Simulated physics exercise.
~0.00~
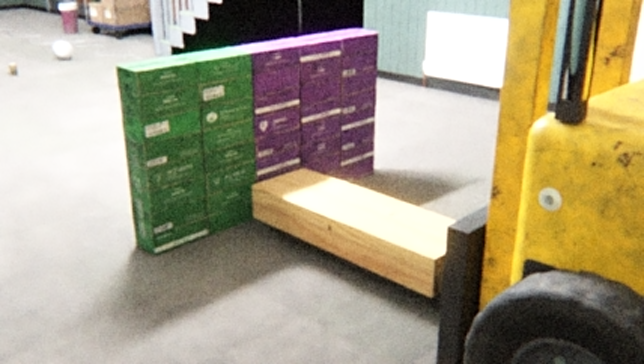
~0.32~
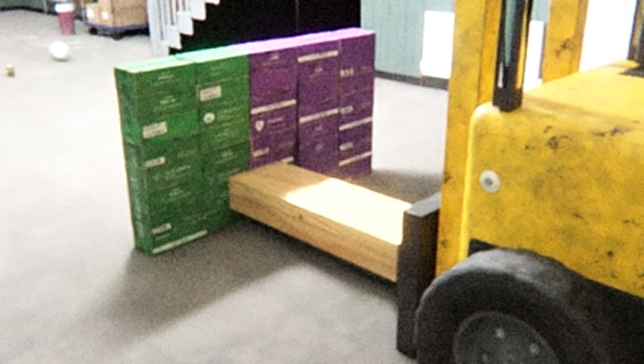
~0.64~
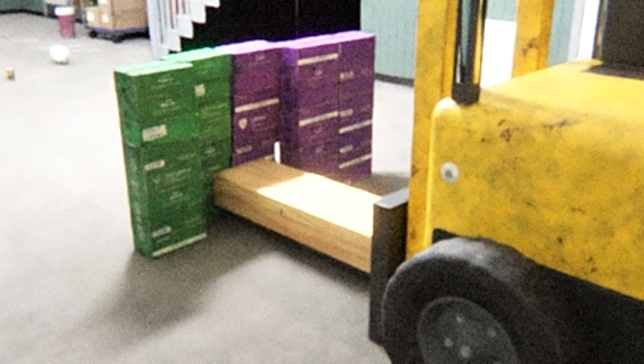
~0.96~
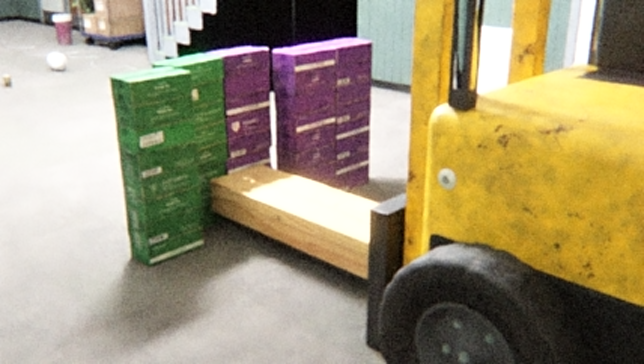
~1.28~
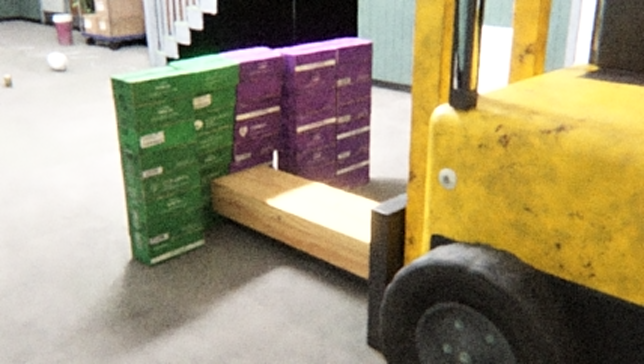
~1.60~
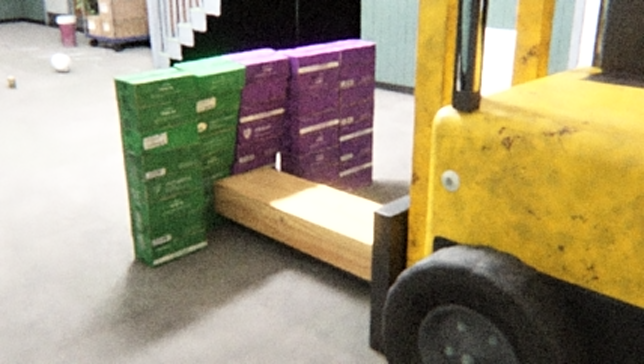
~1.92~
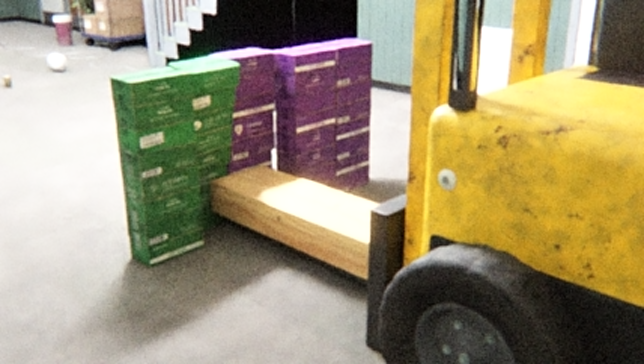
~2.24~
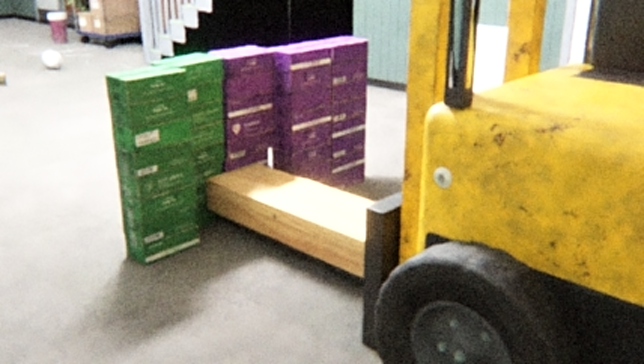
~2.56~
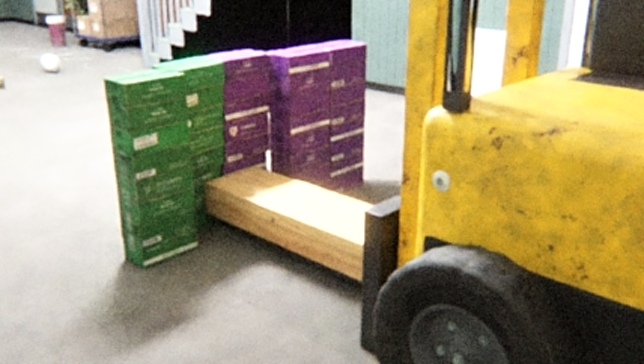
A yellow forklift pushes a wooden block into stacked green and purple boxes, which shift but stay standing.
